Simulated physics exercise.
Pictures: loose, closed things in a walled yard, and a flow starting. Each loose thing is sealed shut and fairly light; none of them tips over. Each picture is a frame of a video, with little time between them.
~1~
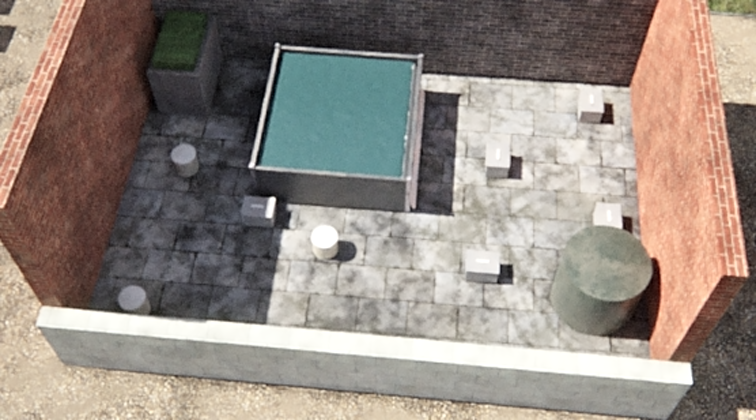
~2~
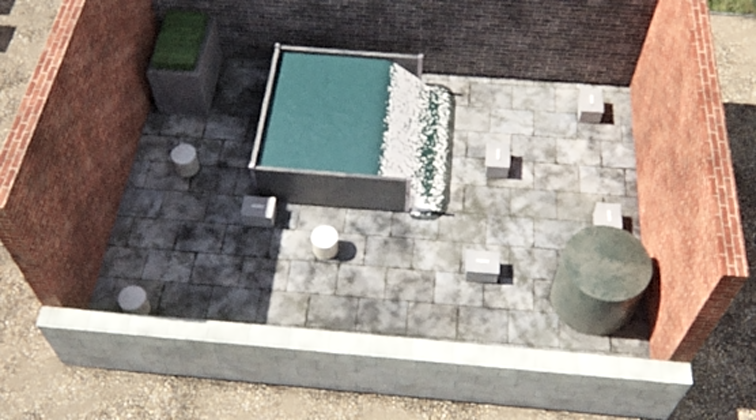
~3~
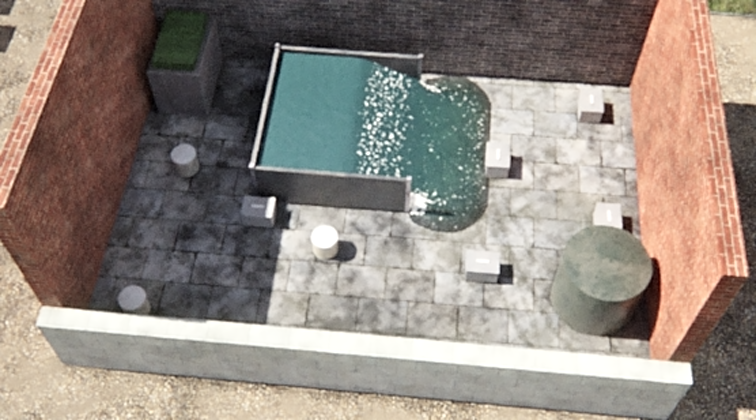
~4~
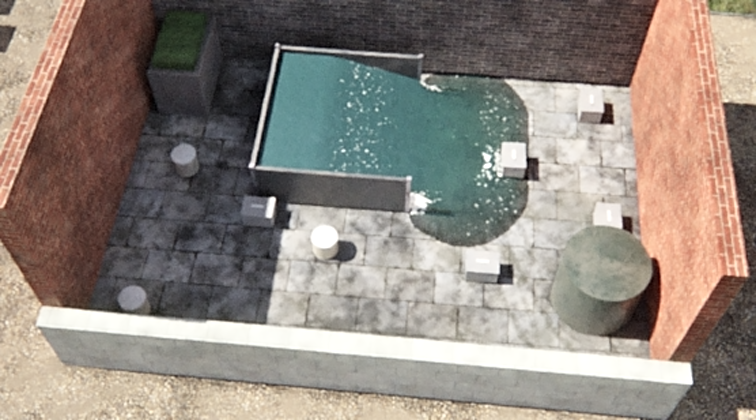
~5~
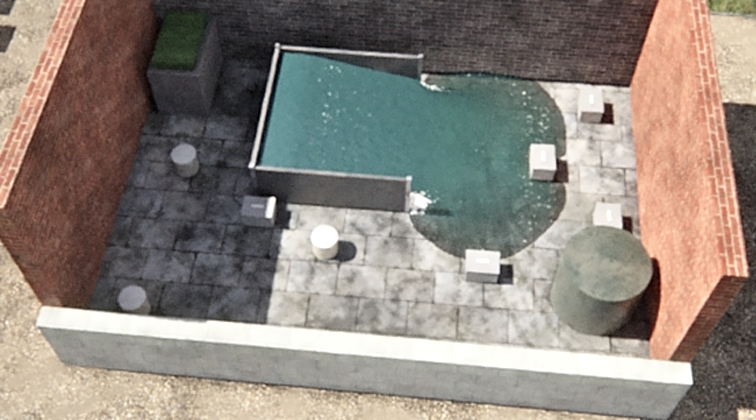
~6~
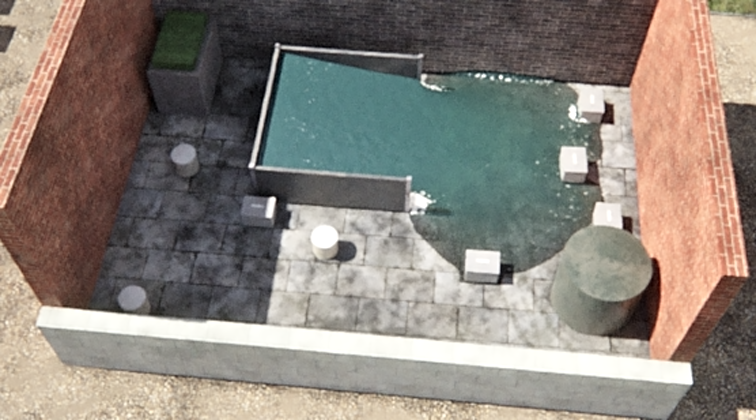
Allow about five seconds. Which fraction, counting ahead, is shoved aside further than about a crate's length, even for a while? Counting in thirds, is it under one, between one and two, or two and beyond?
The portion knocked well out of place is a third to two thirds.
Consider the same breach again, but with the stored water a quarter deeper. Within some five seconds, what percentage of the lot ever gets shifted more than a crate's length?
Close to 60 % of the lot.
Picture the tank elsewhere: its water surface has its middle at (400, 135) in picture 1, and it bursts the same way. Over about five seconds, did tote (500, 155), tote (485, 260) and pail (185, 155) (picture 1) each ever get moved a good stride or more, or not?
Covered the distance, covered the distance, short of it.
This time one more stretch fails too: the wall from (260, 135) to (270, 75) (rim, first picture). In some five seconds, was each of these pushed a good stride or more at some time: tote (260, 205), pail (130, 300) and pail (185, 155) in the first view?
Here's my take, in sequence: Fails to go that far, dislodged that far, and dislodged that far.
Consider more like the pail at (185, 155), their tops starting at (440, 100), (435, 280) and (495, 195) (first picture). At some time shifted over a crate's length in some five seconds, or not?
One after the other: That far or more, yes, that far or more.
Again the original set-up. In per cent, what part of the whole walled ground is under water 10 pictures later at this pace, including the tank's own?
By my count it's near 50 in a hundred.
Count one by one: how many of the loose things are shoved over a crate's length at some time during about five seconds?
I get 4.
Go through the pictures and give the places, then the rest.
The first picture shows a tote at (498, 155) rests on the ground; a tote at (592, 100) rests on the ground; 0 of 8 have shifted.
The second picture shows a tote at (498, 155) rests on the ground; a tote at (592, 100), on the bottom; 0 of 8 have shifted.
The third picture shows a tote at (499, 155), on the bottom; a tote at (592, 100) rests on the ground; 0 of 8 have shifted.
The fourth picture shows a tote at (514, 155), on the bottom, close to its start; a tote at (592, 100), on the bottom; 1 of 8 have shifted.
The fifth picture shows a tote at (544, 157) rests on the ground, a stride from its start; a tote at (592, 100), on the bottom; 1 of 8 have shifted.
The sixth picture shows a tote at (575, 160) rests on the ground, a stride from its start; a tote at (592, 100), on the bottom; 1 of 8 have shifted.
A moment on, 1 of 8 are well off their spots; 1 afloat.
Next, 3 of 8 are well off their spots; 3 afloat.
Later, 4 of 8 are well off their spots; 4 afloat.
In the end, 4 of 8 are well off their spots, and 4 have been at some point; 4 afloat.
